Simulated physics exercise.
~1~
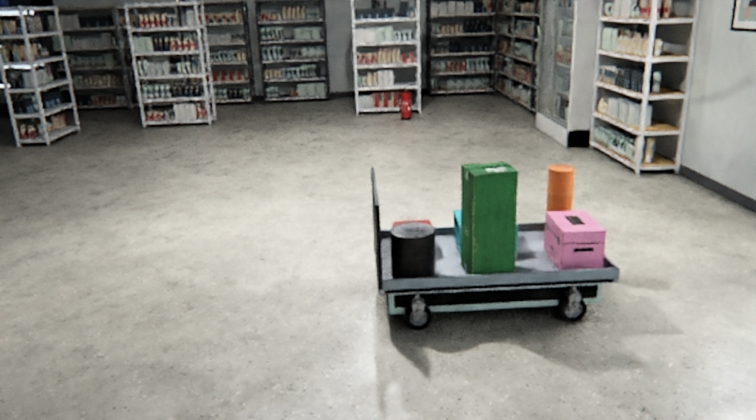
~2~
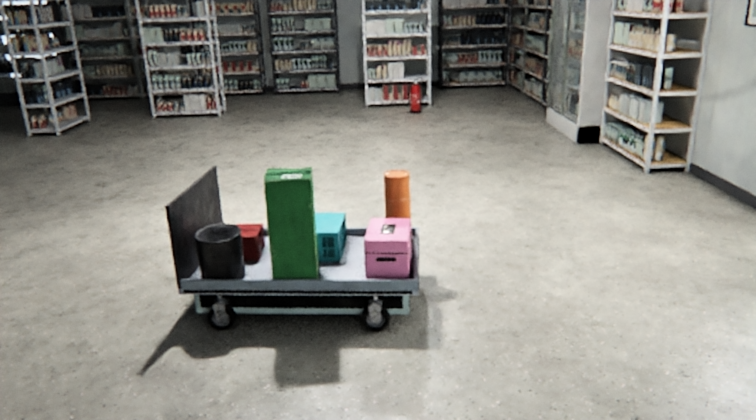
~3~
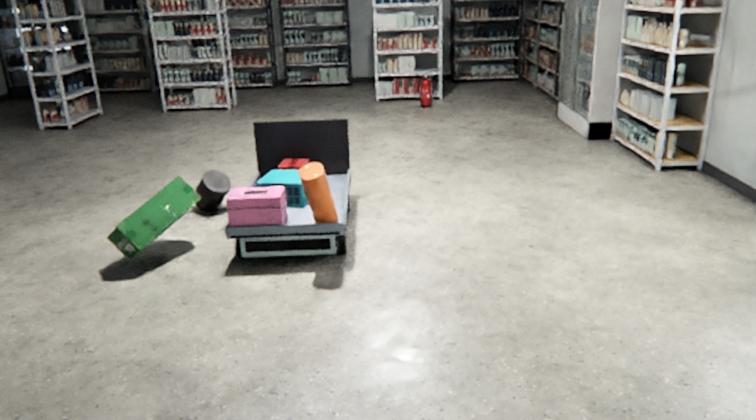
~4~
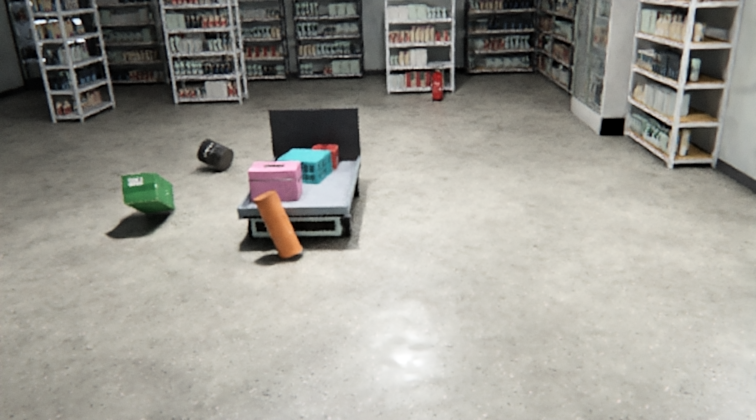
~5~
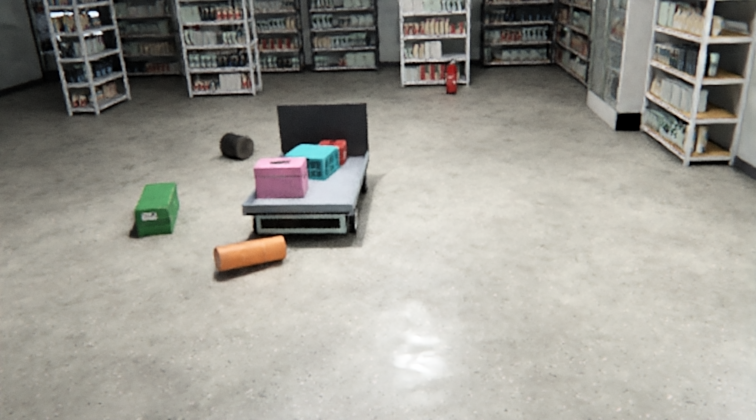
In this clip, a flat cart carrying boxes, a crate and cylindrical containers rolls left and swings around, shedding the green box and black pail, then the orange canister, which lie on the floor while the pink, turquoise and red items remain aboard.
